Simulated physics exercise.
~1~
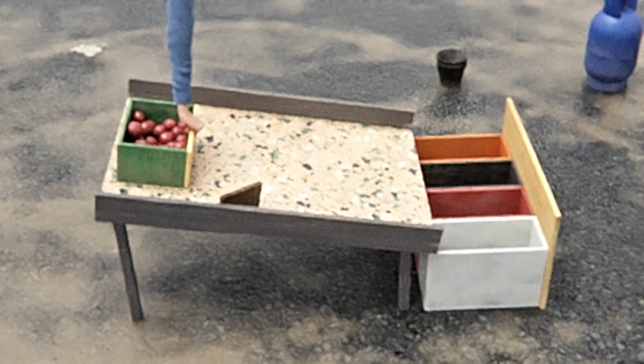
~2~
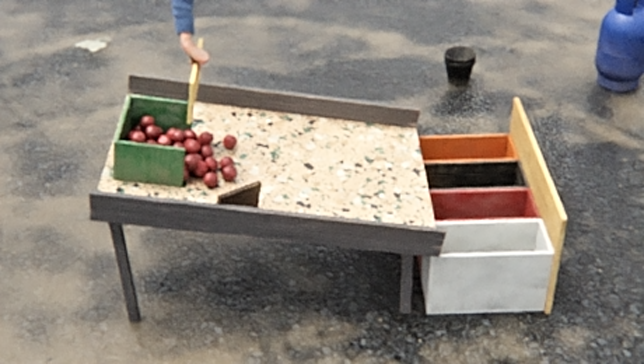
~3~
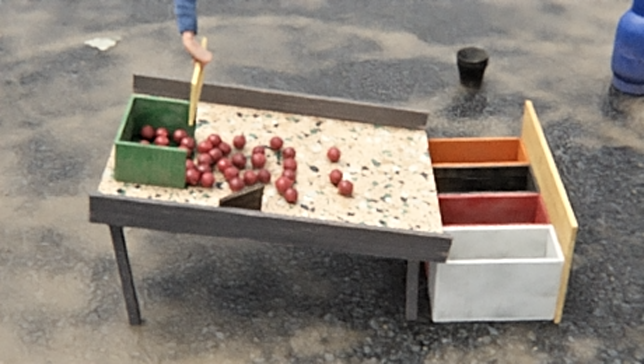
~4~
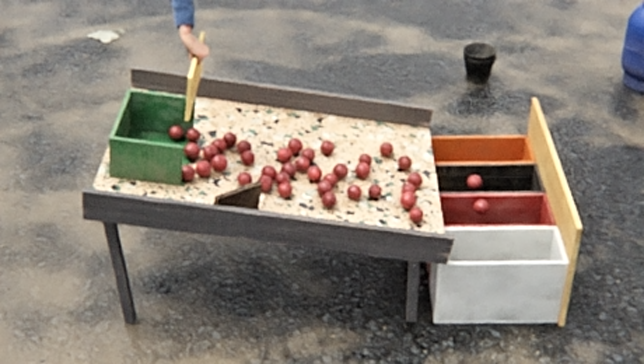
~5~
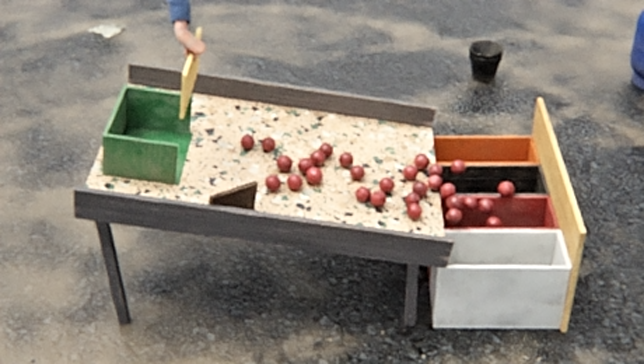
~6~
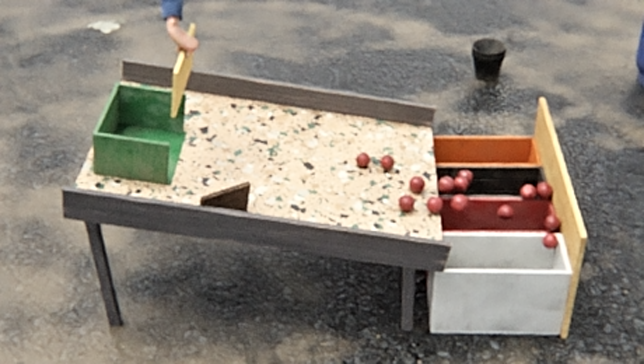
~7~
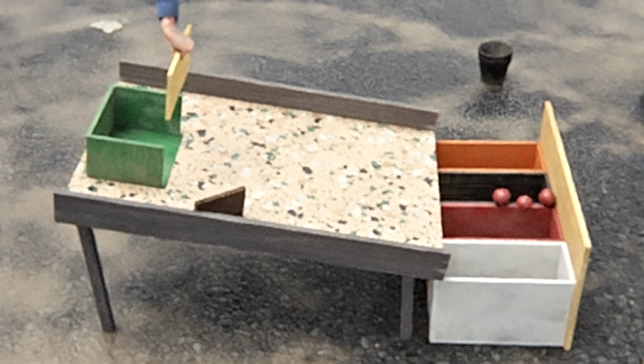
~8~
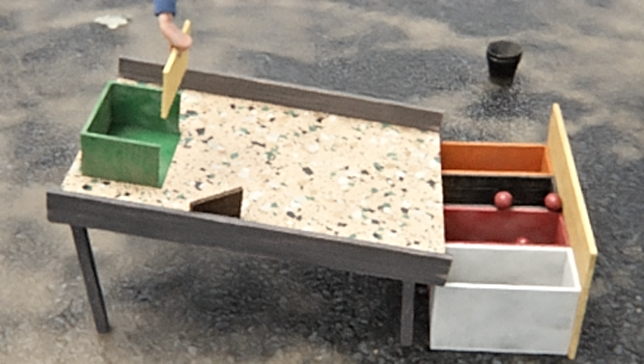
To begin with, small red apples sit heaped in a green pen at the upper left end of a speckled, sloping table, with a hand at the pen's pale gate. The hand lifts the gate, and the apples start spilling out to the right. They spread down the slope, passing an angled board, and the first ones drop off the lower end. The pen empties as the rest stream over the edge towards the black and red totes, some reaching the tall end board. Finally the table is bare, and the last few apples in sight are around the black and red totes.
